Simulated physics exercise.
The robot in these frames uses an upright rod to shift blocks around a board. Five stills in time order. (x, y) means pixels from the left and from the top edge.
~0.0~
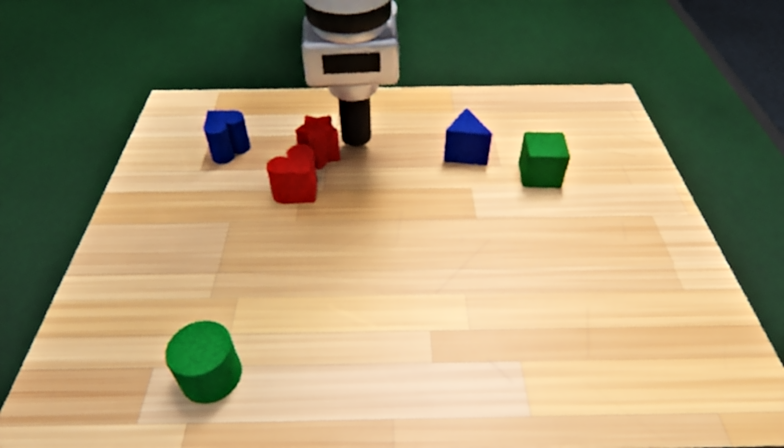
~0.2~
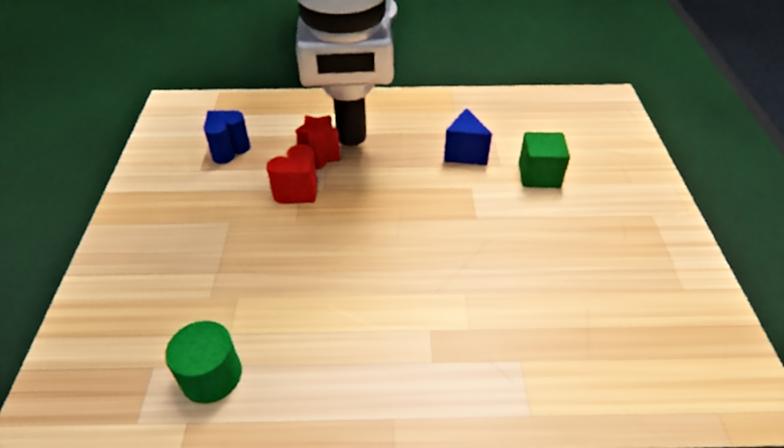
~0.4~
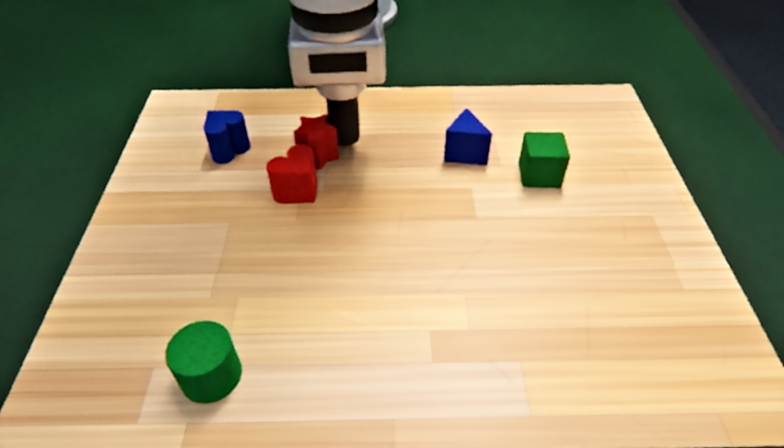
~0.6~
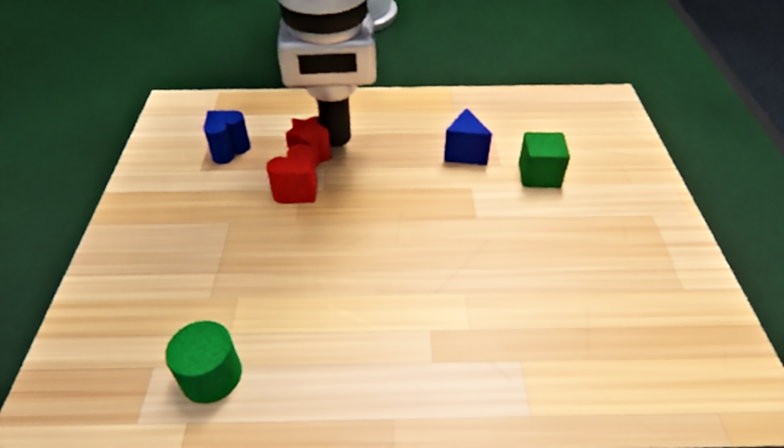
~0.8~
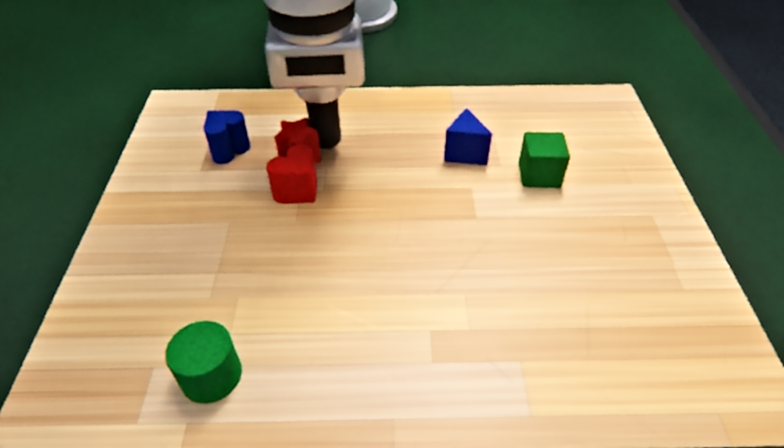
A robot's upright rod starts just right of a red star at the back of a wooden board and slides a short way left. It meets the star and nudges it slightly left behind the red heart-shaped block, while the blue and green blocks stay still.
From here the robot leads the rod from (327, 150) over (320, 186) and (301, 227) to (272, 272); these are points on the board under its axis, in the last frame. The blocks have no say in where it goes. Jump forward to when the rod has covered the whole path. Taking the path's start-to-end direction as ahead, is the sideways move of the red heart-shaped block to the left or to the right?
That's a shift to the right.
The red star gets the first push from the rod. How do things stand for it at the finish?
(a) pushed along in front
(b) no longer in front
It's b.
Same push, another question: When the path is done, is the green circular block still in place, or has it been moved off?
It sits in its place.
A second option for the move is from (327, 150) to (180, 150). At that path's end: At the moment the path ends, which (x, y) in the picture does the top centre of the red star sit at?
It sits at (251, 140).
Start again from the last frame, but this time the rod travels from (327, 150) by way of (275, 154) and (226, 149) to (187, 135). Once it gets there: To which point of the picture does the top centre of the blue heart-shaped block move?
It is going to be at (150, 101).
What follows on the original path. One third of the way, rod at (318, 177); red heart-shaped block at (279, 175), turned 15° clockwise; red star at (286, 135), turned 40° clockwise.
Two thirds of the way, rod at (299, 218); red heart-shaped block at (249, 194), turned 85° clockwise; red star at (286, 135), turned 40° clockwise.
At the end, rod at (270, 262); green circular block unmoved; red heart-shaped block at (245, 196), turned 100° clockwise; red star at (286, 135), turned 40° clockwise.
